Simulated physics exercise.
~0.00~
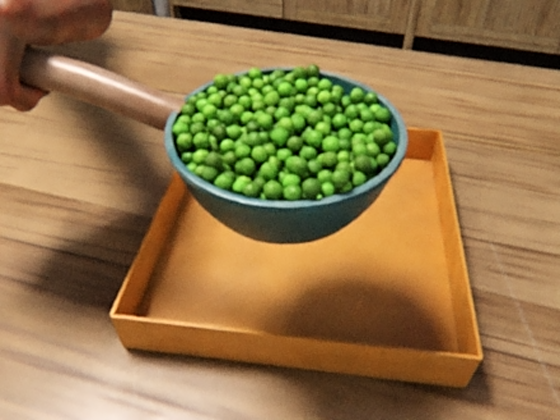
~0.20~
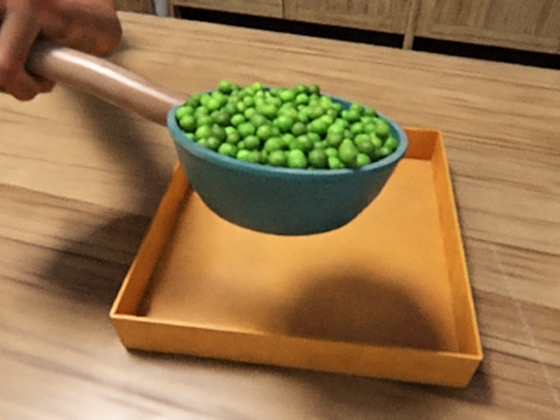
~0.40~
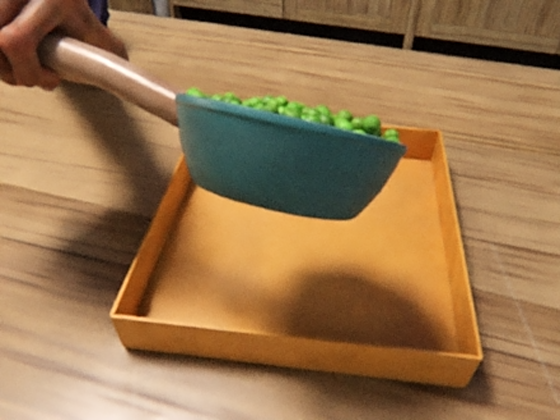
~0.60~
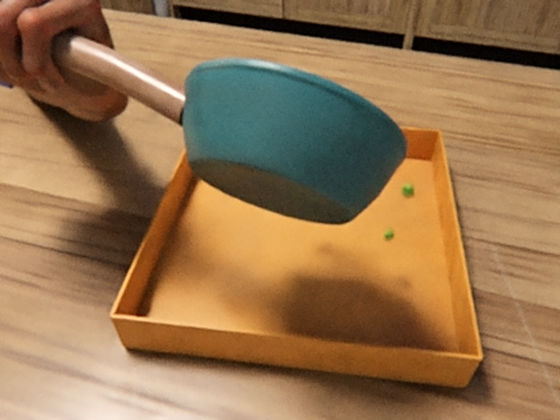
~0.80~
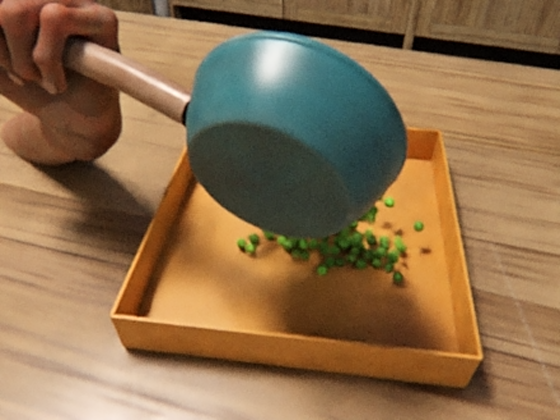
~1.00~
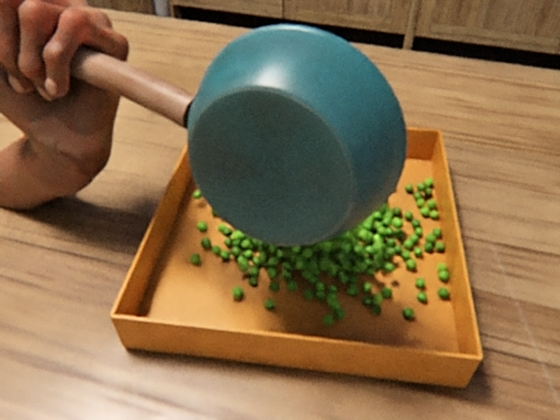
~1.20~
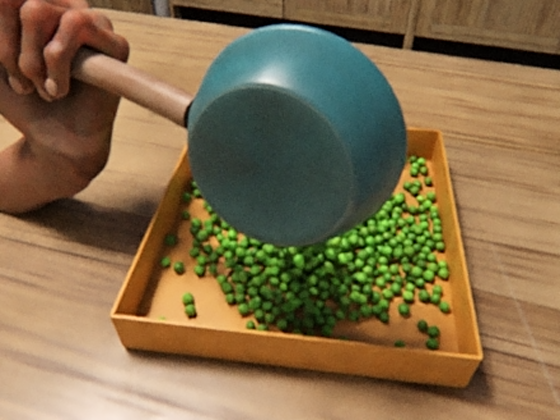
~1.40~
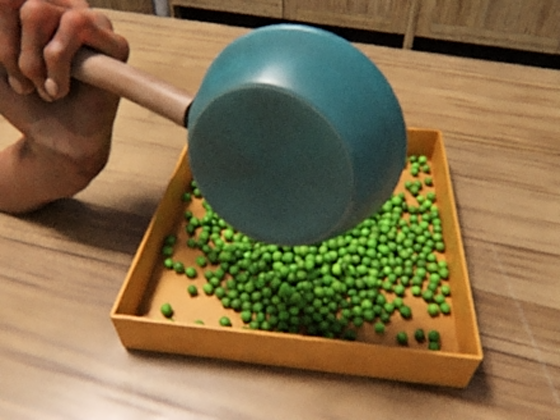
Hand tilting a teal pan of green peas until it tips over, spilling them into a heap across an orange tray.
